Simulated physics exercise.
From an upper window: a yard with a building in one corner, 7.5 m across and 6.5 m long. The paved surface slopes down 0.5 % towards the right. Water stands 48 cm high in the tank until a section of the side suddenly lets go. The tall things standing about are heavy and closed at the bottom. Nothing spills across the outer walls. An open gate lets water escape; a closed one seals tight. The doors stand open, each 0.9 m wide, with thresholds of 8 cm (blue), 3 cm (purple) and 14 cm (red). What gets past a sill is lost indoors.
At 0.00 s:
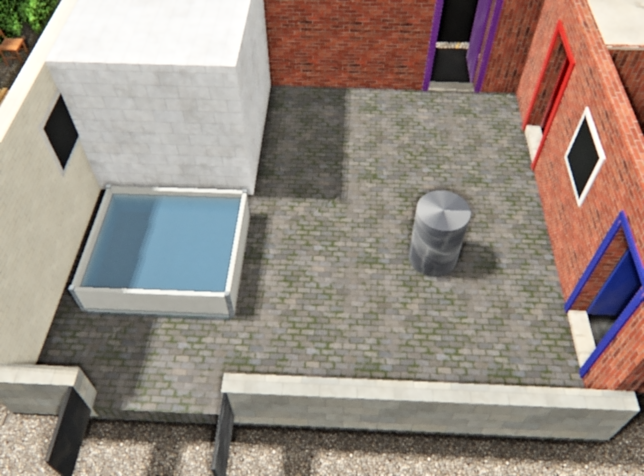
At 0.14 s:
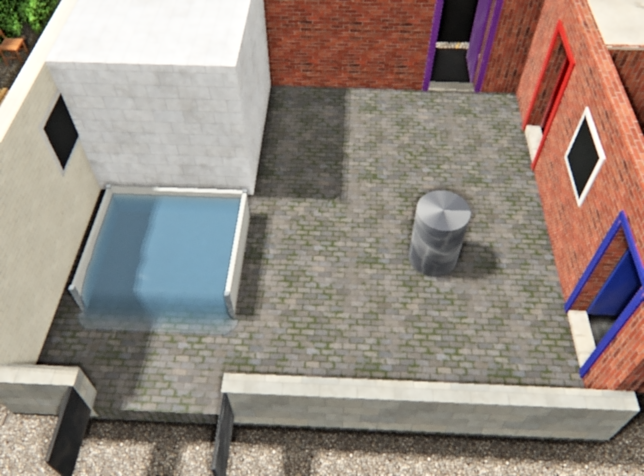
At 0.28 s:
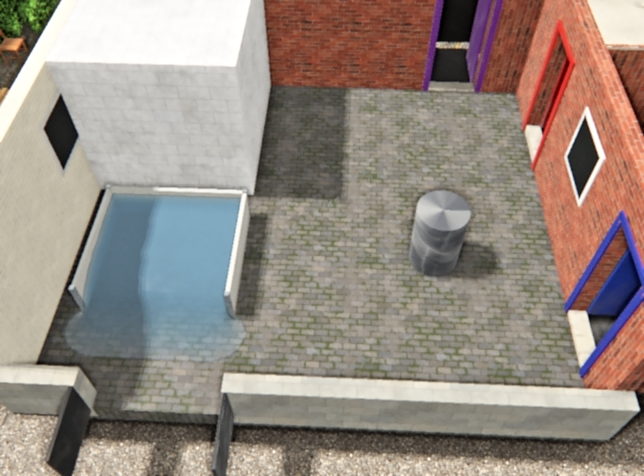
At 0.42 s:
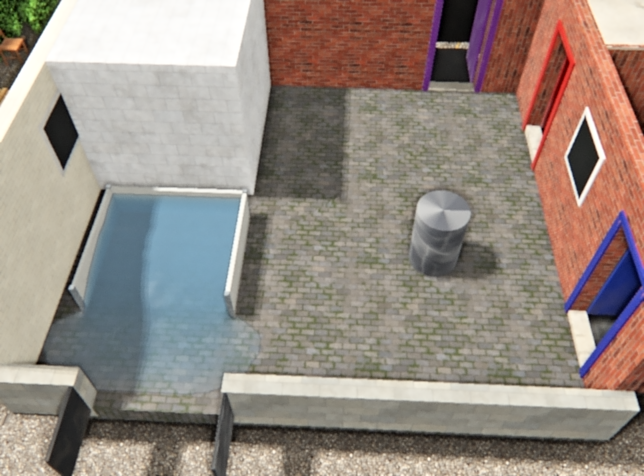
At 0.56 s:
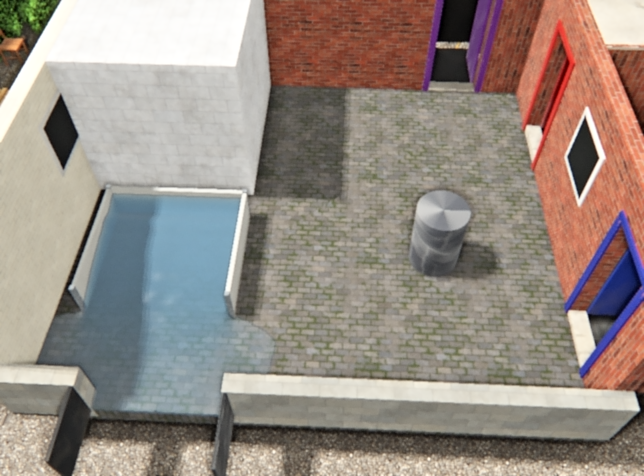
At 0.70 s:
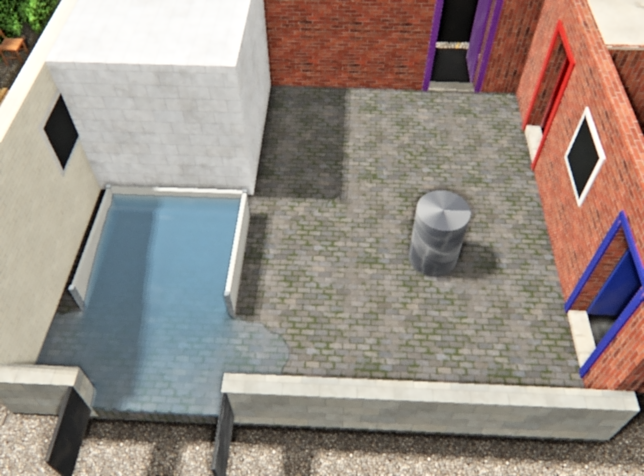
The clip shows a walled, paved yard with a tank of still water beside a pale block building; the tank's front side disappears and water spreads over the paving towards the gap in the front wall, fanning slightly right.
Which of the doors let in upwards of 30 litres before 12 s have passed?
Within that time: At the blue door it keeps below the limit; at the purple door it does not reach the limit; at the red door it keeps below the limit.
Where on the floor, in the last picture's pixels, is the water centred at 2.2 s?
Near (161, 305).
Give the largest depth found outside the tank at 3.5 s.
Roughly 21 cm.
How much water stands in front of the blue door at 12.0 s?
Some 3.5 cm.
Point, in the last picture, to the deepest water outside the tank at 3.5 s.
Near (99, 197).
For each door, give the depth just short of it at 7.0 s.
Depths in cm: Blue 3, purple 0, red 0.
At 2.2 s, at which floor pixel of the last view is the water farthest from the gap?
Around (434, 406).
After 1.4 s water covers 10 % of the floor and is deepest (32 cm) near (28, 387); blue door not reached, purple door not reached, red door not reached.
After 2.2 s water covers 15 % of the floor and is deepest (27 cm) near (28, 387); blue door not reached, purple door not reached, red door not reached.
After 3.5 s water covers 25 % of the floor and is deepest (21 cm) near (99, 197); blue door not reached, purple door not reached, red door not reached.
After 7.0 s water covers 40 % of the floor and is deepest (8 cm) near (83, 239); blue door 3 cm at the sill, 0 L in, purple door not reached, red door not reached.
After 12.0 s water covers 50 % of the floor and is deepest (4 cm) near (578, 375); blue door 4 cm at the sill, 0 L in, purple door not reached, red door 2 cm at the sill, 0 L in.
